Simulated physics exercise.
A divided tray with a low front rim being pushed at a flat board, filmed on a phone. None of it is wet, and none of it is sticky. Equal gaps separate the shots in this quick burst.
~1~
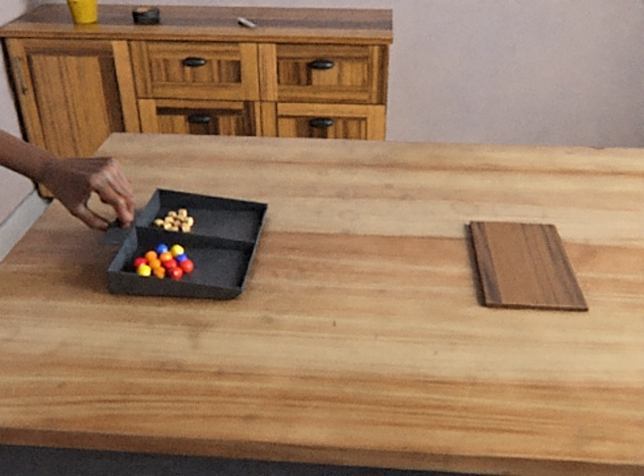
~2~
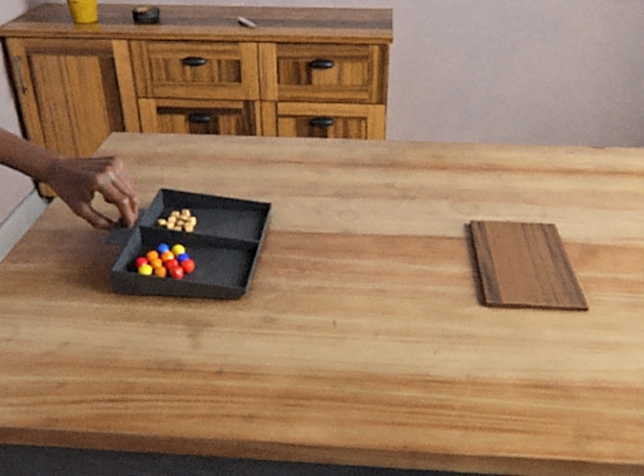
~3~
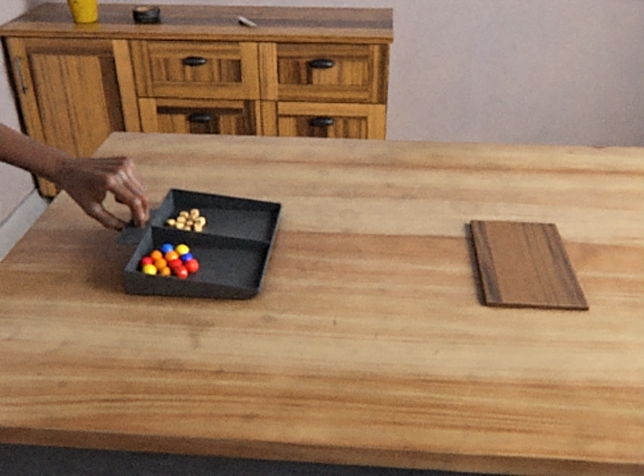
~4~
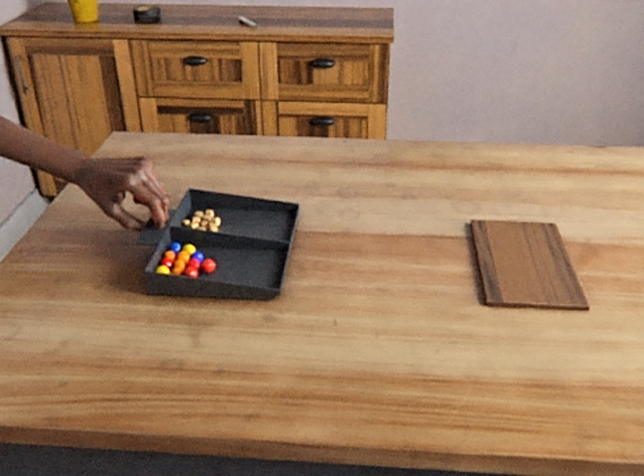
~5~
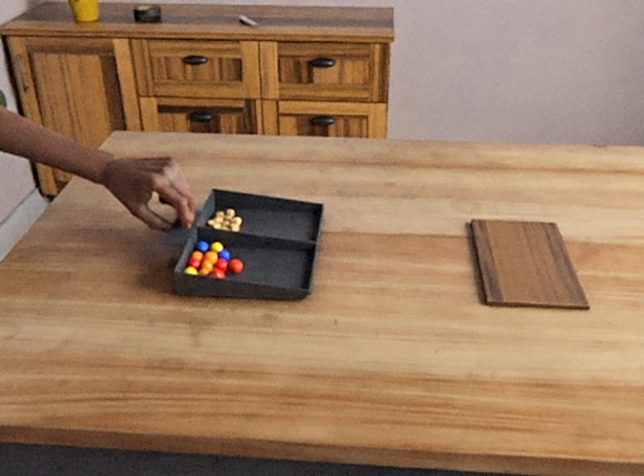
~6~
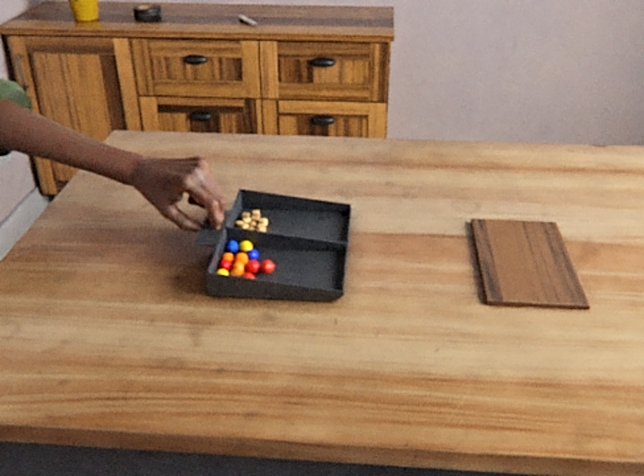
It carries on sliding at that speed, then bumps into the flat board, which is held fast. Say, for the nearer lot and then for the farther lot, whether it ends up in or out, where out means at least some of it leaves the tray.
Nearer lot - out; farther lot - in.
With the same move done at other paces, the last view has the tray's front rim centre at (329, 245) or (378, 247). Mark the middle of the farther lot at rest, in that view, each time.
Near (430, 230) in the first try and near (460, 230) in the second.
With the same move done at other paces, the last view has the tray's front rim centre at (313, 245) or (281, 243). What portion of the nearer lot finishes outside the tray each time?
Lab note: Share about 10 per cent at the first pace, 0 per cent at the second.
Then, 0.12 s later than the last frame, tray still sliding, front rim near (414, 249); nearer lot all inside; farther lot all inside.
Then, 0.33 s later than the last frame, tray stopped at the flat board; nearer lot all inside, moved towards the front rim; farther lot all inside, moved towards the front rim.
Then, 0.54 s later than the last frame, tray stopped at the flat board; nearer lot roughly two thirds out of the tray; farther lot all inside, moved towards the front rim.
When it is over, tray stopped at the flat board; nearer lot roughly two thirds out of the tray; farther lot all inside, moved towards the front rim.
